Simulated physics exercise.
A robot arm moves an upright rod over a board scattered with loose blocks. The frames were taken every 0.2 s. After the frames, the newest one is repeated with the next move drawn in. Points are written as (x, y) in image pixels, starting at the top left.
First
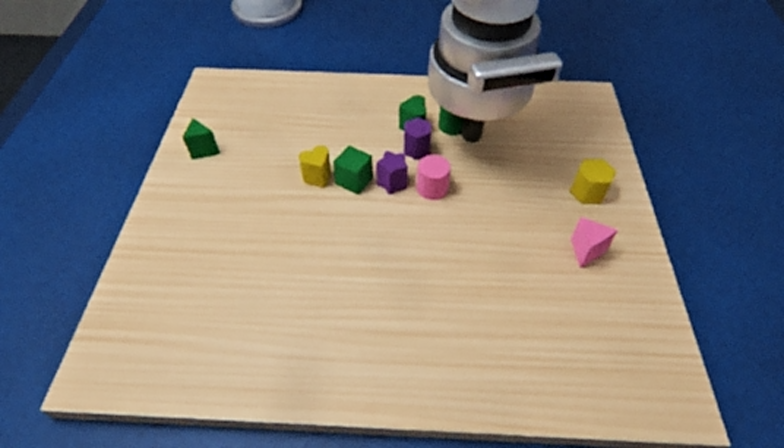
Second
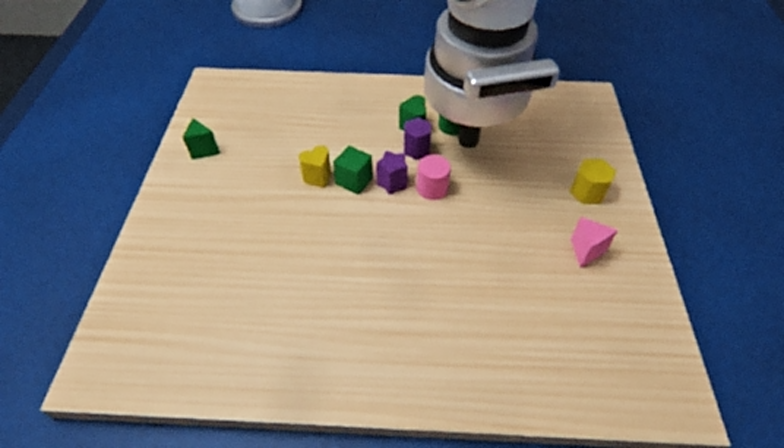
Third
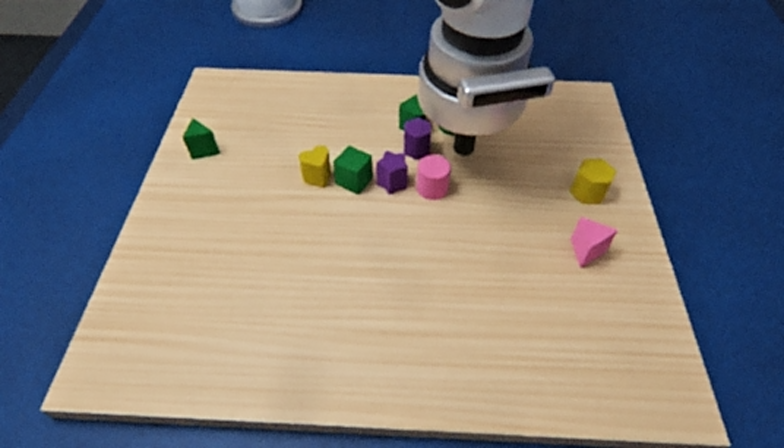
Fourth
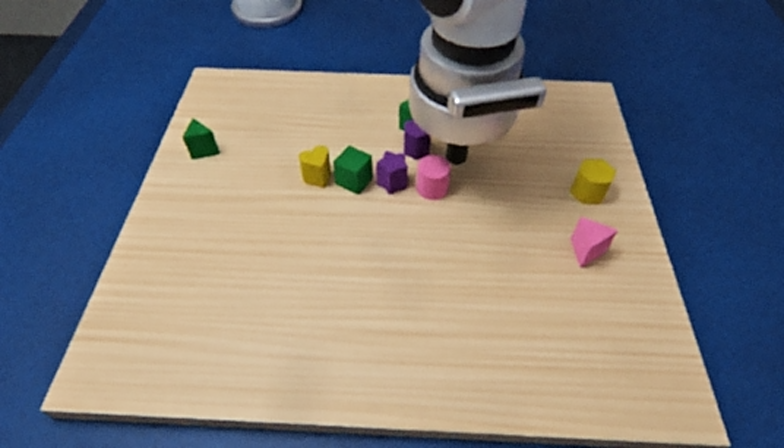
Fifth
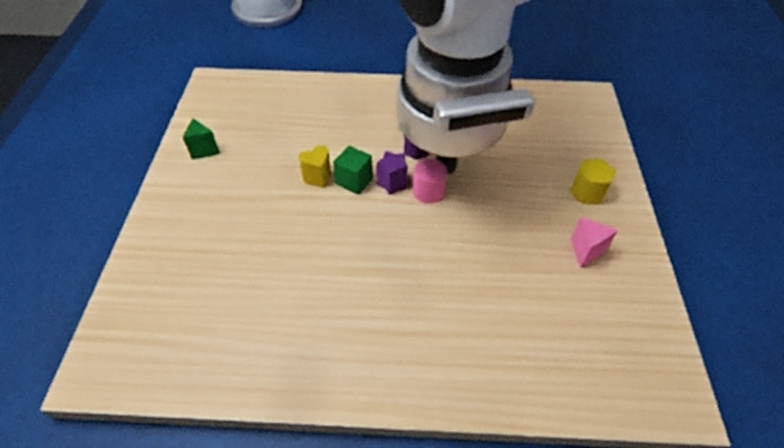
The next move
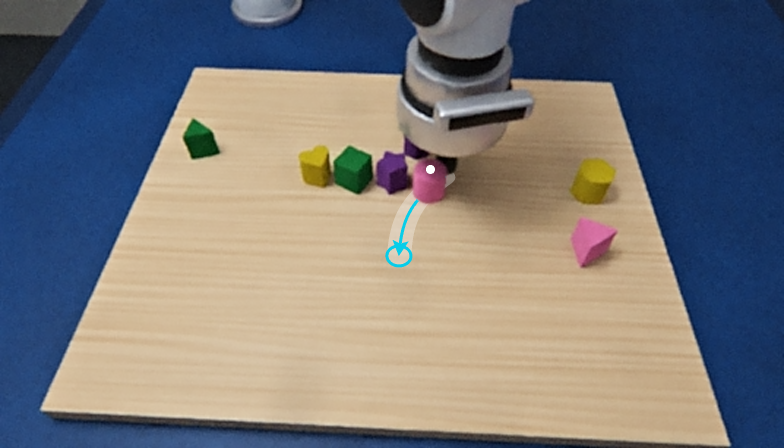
A robot arm lowered its dark rod slowly down and slightly left across a wooden board of colorful blocks, then nudged the pink cylinder a tiny bit, while the other blocks stayed put.
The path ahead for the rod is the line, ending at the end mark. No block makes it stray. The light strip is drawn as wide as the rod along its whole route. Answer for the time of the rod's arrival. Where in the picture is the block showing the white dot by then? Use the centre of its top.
Its top middle: (368, 236).
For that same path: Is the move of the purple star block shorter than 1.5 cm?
Answer: Yes.
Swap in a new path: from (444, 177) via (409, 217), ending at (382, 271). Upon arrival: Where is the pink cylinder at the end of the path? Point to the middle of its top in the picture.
About (358, 230).
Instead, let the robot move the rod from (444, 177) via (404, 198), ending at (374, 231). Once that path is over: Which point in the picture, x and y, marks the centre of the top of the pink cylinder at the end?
I'd place it at (396, 225), taking the centre of its top.
The line goes from (444, 177) via (420, 197) and (405, 224), ending at (399, 256); the dot is on the pink cylinder.
What follows on the original path. One third of the way, rod (421, 188); pink cylinder (405, 193).
Two thirds of the way, rod (405, 215); pink cylinder (384, 218).
At the end, rod (399, 247); purple star block unmoved; pink cylinder (368, 236).
